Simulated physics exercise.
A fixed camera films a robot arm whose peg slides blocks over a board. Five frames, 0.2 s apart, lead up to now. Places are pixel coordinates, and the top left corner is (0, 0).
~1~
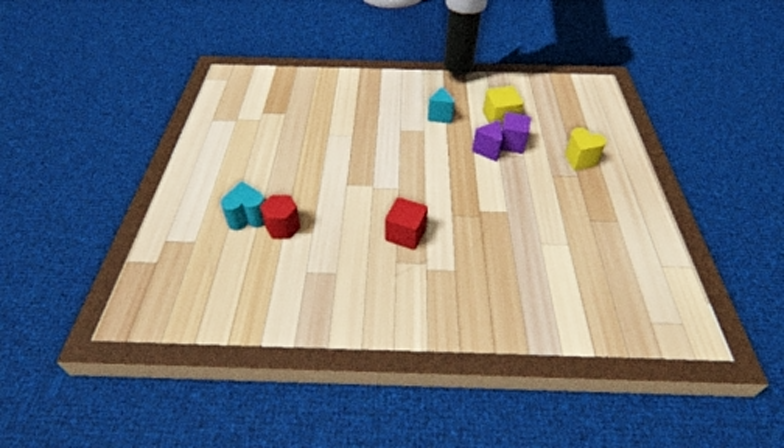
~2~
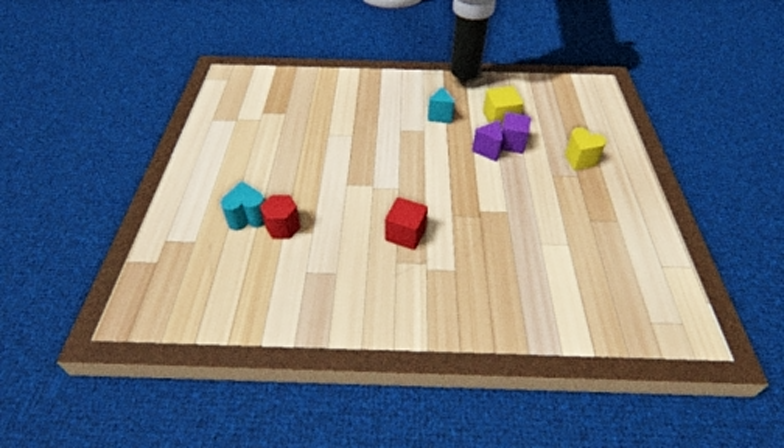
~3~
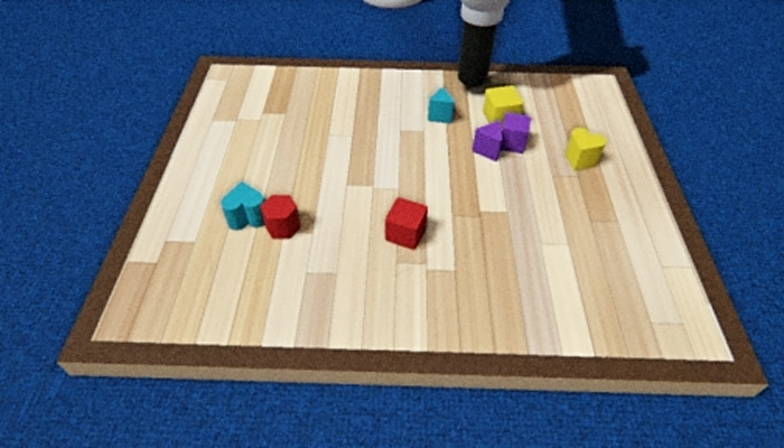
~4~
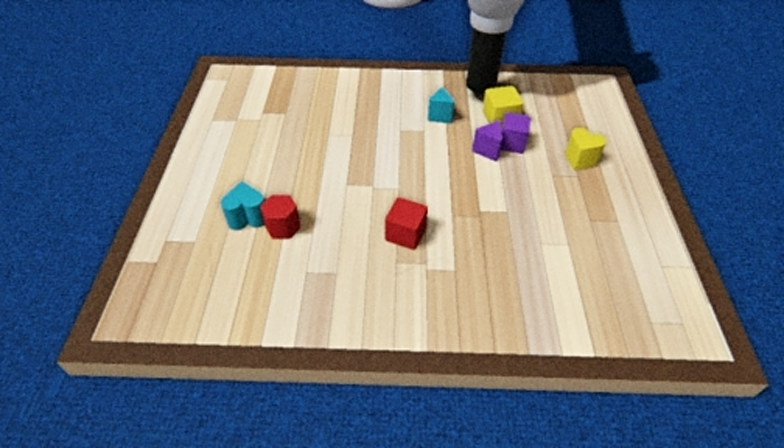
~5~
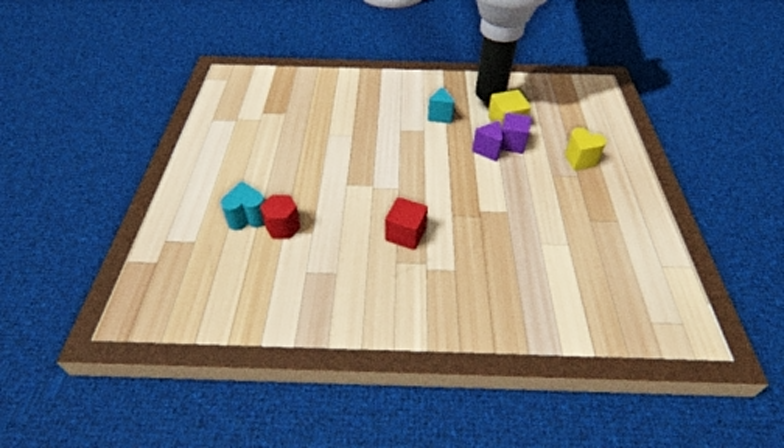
On a wooden board over blue carpet, a black-tipped robot arm moving slightly right and nearer, nudging a yellow block rightward.
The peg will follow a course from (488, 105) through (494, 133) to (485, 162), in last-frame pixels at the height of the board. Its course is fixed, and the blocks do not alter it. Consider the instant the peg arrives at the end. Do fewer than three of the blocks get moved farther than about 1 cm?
Going by the path, no.
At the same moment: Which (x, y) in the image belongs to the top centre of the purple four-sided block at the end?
The purple four-sided block ends near (555, 154).
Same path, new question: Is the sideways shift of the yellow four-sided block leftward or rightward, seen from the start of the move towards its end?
It's set to shift left.
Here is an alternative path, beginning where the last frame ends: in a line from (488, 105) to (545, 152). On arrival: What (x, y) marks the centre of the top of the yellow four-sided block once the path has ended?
I think it will end close to (563, 155).
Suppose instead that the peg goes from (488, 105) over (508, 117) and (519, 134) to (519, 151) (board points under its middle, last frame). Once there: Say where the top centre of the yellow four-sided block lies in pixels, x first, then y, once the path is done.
I'd guess (548, 149).
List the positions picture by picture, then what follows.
The first frame shows peg tip (458, 67); block tops, turquoise triangular block (442, 96); purple triangular block (492, 130); yellow four-sided block (505, 96); purple four-sided block (517, 122).
The second frame shows peg (465, 73); blocks unchanged.
The third frame shows peg (472, 79); blocks unchanged.
The fourth frame shows peg (481, 87); blocks unchanged.
The fifth frame shows peg (490, 95); turquoise triangular block (442, 96); purple triangular block (492, 130); yellow four-sided block (511, 101); purple four-sided block (517, 122).
The first path, step by step. One third of the way, peg (495, 113); yellow four-sided block (519, 119); purple four-sided block (532, 138), turned 40° anticlockwise.
Two thirds of the way, peg (494, 132); purple triangular block (486, 140), turned 20° clockwise; yellow four-sided block (525, 136), turned 40° anticlockwise; purple four-sided block (550, 151), turned 70° anticlockwise.
At the end, peg (487, 152); turquoise triangular block in place; purple triangular block (473, 155), turned 65° clockwise; yellow four-sided block (526, 142), turned 50° anticlockwise; purple four-sided block (555, 154), turned 80° anticlockwise.
